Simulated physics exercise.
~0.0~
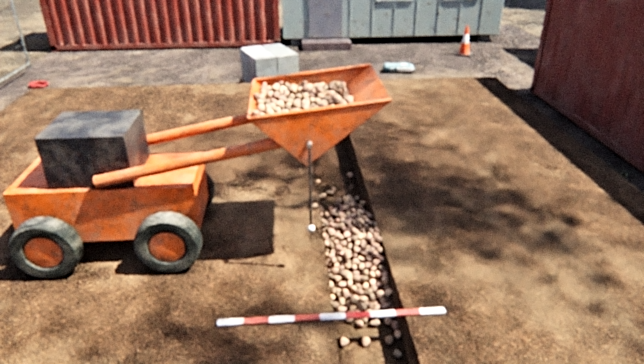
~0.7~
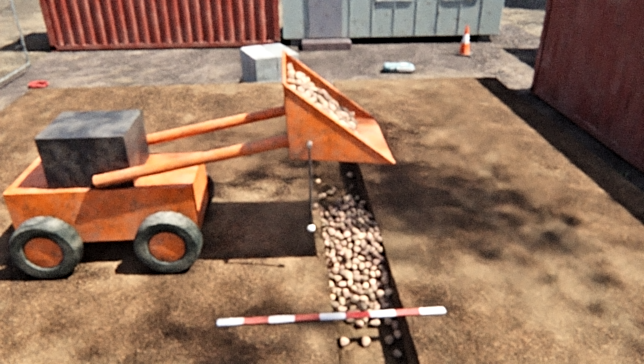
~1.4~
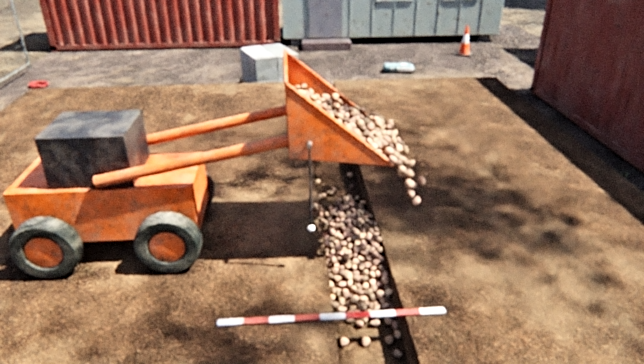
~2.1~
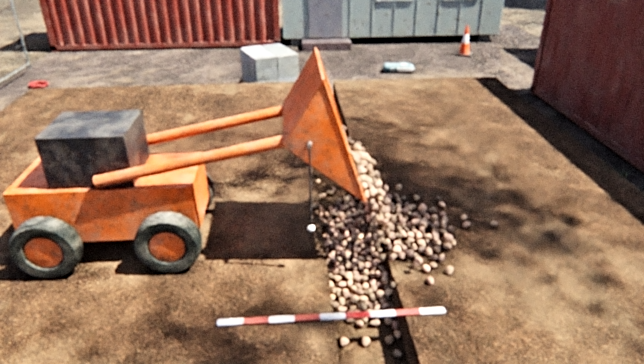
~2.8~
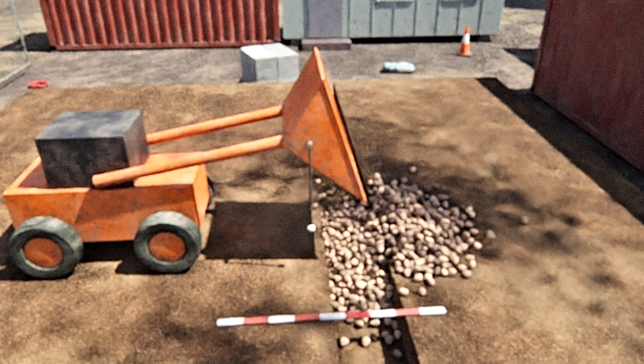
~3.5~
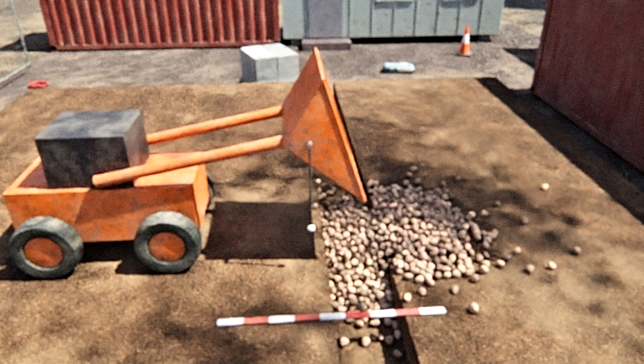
An orange loader with a grey block on its back holds a bucket of round, pale stones above a narrow trench already partly filled with similar stones. The bucket tips forward to the right, its load still inside at first. Stones then slide over the front lip and begin to drop. As the bucket tilts steeply, the rest pours down in a rush, heaping over the trench and spreading across the ground on its right. The bucket stays tipped while a few stray stones roll farther right, leaving a broad, loose pile beneath it.
